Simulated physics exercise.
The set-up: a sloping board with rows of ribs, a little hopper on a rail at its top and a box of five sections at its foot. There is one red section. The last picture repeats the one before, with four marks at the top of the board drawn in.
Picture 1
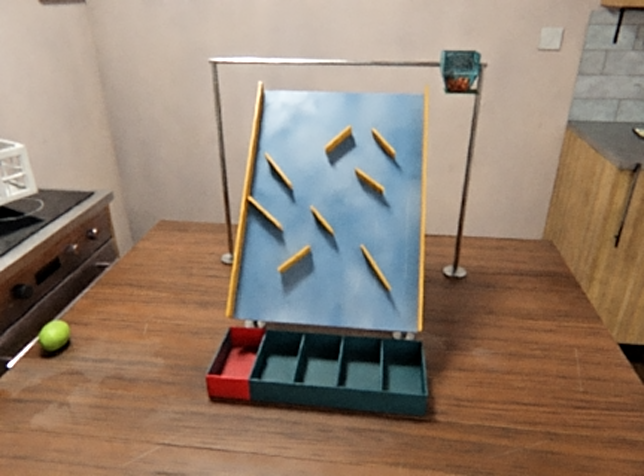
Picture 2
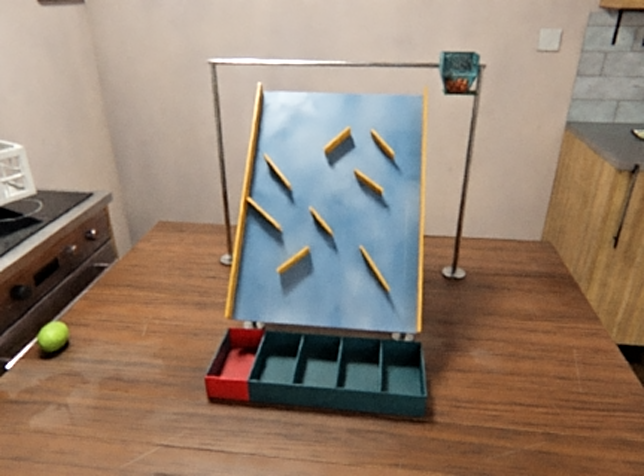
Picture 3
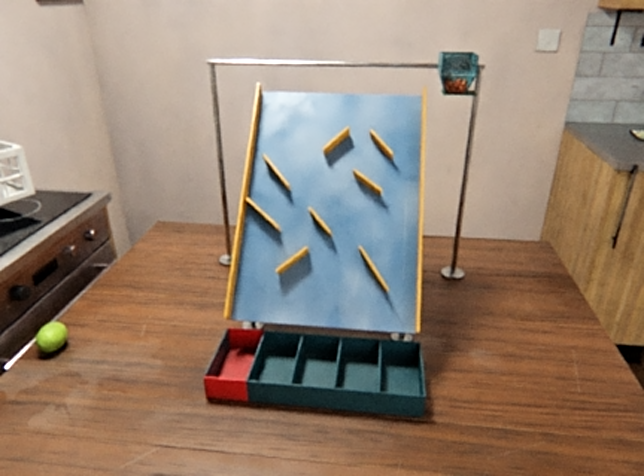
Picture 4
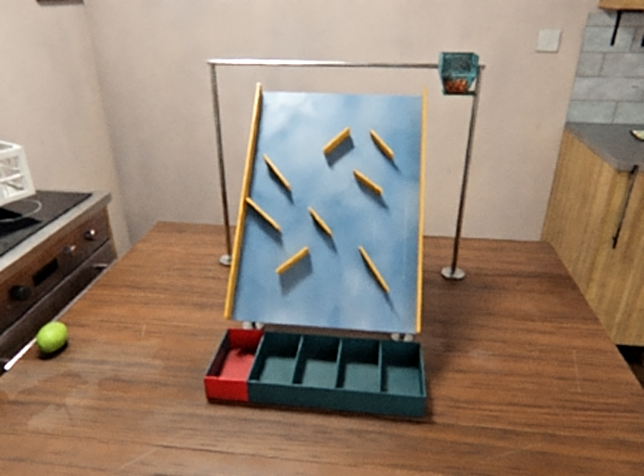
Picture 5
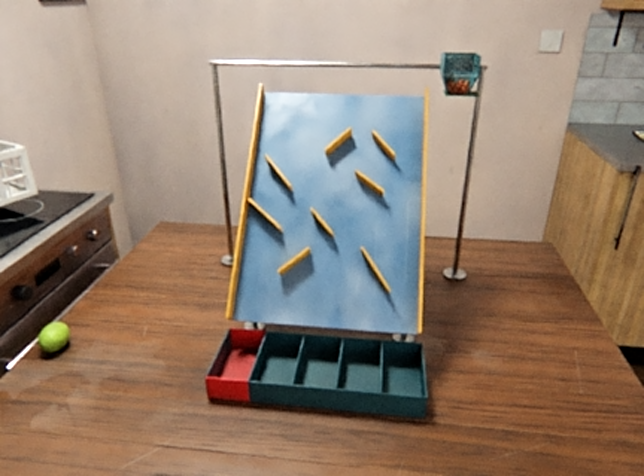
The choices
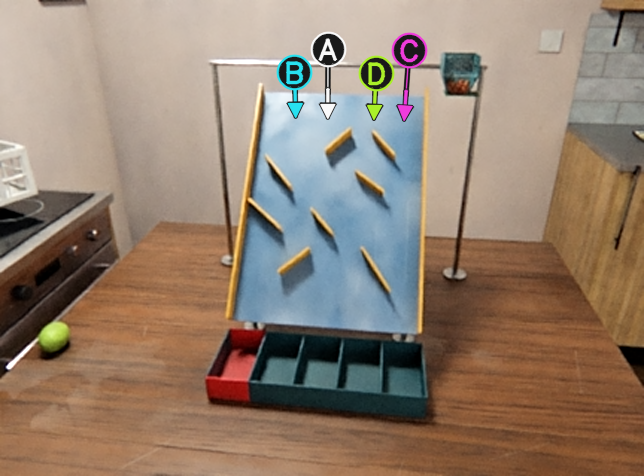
In the video, a sloping blue board with angled yellow ribs stands on a wooden table above a five-section box with one red section, beside a green apple; the small hopper stays at the rail's right, and nothing visibly moves.
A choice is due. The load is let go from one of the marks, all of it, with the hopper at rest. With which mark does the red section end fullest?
Best: A.
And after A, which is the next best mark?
B.
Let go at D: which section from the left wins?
The fifth from the left.
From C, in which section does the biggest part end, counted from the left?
It is the fifth one.
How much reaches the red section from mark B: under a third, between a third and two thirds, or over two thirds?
Between a third and two thirds.
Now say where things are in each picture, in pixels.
In the first picture, hopper at (457, 83), clay pellets, door shut.
In the second picture, ribs (324, 149) to (350, 127), (372, 130) to (394, 154), (264, 154) to (289, 185).
In the third picture, ribs (354, 170) to (381, 190), (246, 197) to (278, 227), (309, 207) to (331, 233).
In the fourth picture, ribs (276, 271) to (307, 247), (360, 246) to (388, 289).
In the fifth picture, red section at (228, 388), number 1 of 5 from the left.
On the marked copy, mark A meets the board at (327, 113); mark B meets the board at (295, 112); mark C meets the board at (404, 115); mark D meets the board at (374, 114).
With A, most in the red section, a small part in other sections.
With B, about half in the red section, about half in other sections.
With C, none in the red section, all in other sections.
With D, a stray few in the red section, nearly all in other sections, a small part held on the board.
